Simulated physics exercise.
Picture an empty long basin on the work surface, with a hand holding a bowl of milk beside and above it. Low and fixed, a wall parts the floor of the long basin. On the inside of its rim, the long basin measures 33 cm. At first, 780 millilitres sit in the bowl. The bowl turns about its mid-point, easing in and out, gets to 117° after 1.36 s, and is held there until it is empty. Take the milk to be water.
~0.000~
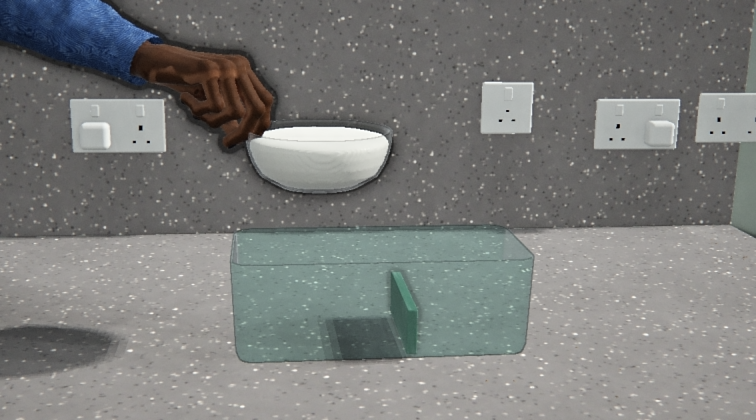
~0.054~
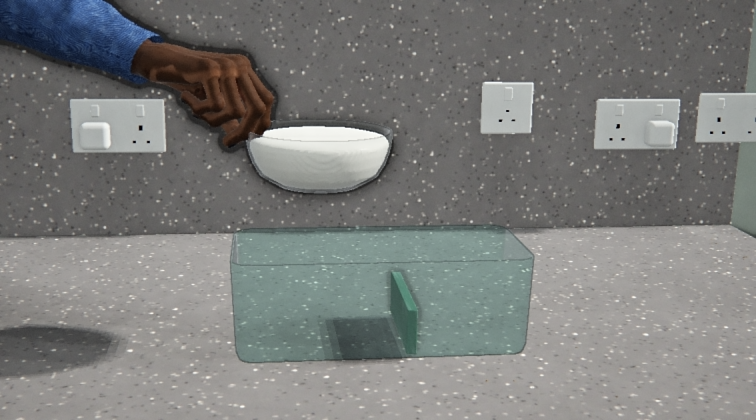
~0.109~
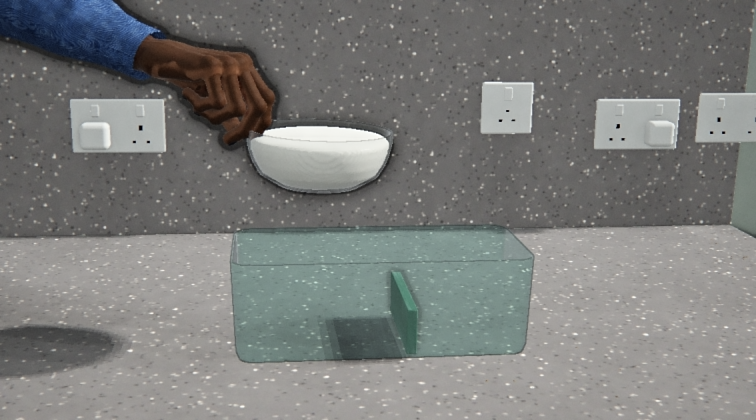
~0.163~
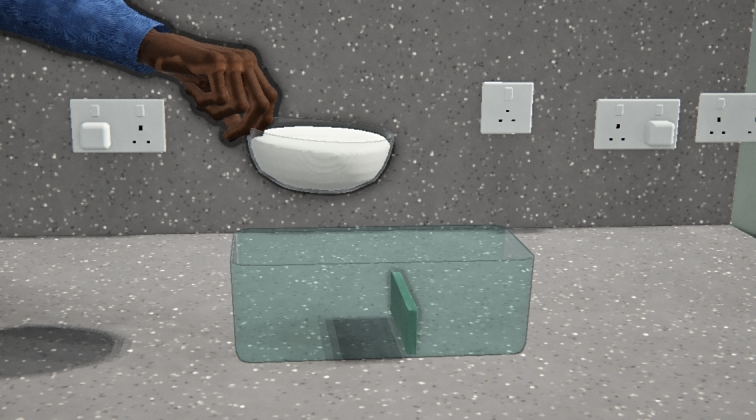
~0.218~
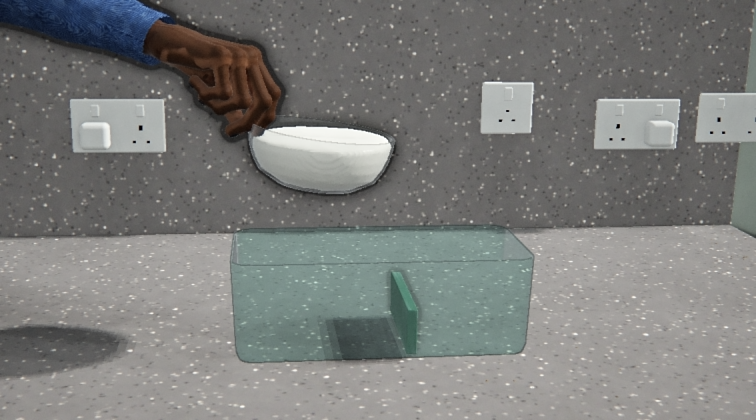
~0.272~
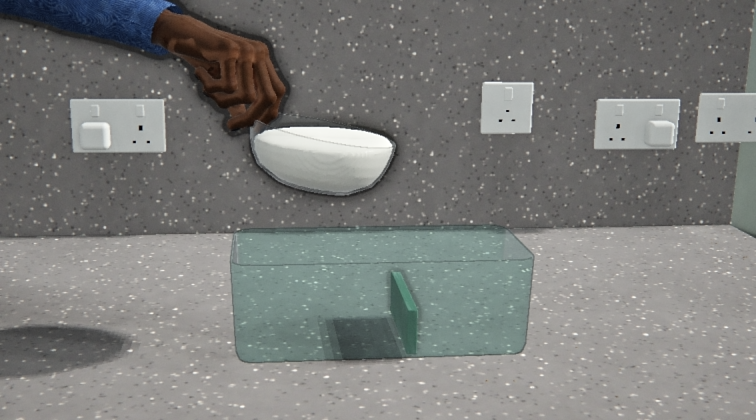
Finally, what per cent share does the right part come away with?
Roughly 78 per cent.
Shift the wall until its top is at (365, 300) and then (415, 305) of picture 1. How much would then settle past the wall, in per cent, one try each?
Some 90 in a hundred, then some 60 in a hundred.
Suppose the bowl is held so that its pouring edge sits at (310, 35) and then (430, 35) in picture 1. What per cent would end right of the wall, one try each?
I'd say 10 percent on the first go, 75 percent on the next.
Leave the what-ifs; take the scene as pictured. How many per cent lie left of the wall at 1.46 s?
The fraction is near 22 percent.
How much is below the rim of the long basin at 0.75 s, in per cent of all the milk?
42 %, more or less.
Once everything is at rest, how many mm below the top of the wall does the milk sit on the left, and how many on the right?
For the left, around 48 mm; for the right, around 20 mm.
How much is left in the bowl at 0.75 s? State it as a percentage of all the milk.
I'd estimate some 28 % remains.
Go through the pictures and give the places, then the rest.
In the first picture, it leans 0°; its right rim is at (390, 131); the milk meets the walls at (249, 138) and (387, 137); the long basin's rim runs from (233, 248) to (520, 243); the wall's top is at (404, 291).
In the second picture, it leans 0°; its right rim is at (391, 132); the milk meets the walls at (249, 138) and (387, 138).
In the third picture, it leans 2°; its right rim is at (391, 133); the milk meets the walls at (250, 137) and (388, 139).
In the fourth picture, it leans 4°; its right rim is at (392, 136); the milk meets the walls at (251, 137) and (389, 139).
In the fifth picture, it leans 7°; its right rim is at (393, 140); the milk meets the walls at (252, 136) and (389, 139).
In the sixth picture, it leans 11°; its right rim is at (393, 145); the milk meets the walls at (254, 137) and (392, 141).
Then, 0.75 s in, the tilt is 68° and 28 per cent is still to pour, 2 is left of the wall and 41 right of it.
Then, 1.10 s in, the tilt is 107° and 0 per cent is still to pour, 21 is left of the wall and 78 right of it.
Then, 1.46 s in, the tilt is 117° and 0 per cent is still to pour, 21 is left of the wall and 78 right of it.
Then, 1.86 s in, the tilt is 117° and 0 per cent is still to pour, 21 is left of the wall and 78 right of it.
Finally, 21 per cent lies left of the wall, 78 right of it and 0 outside.
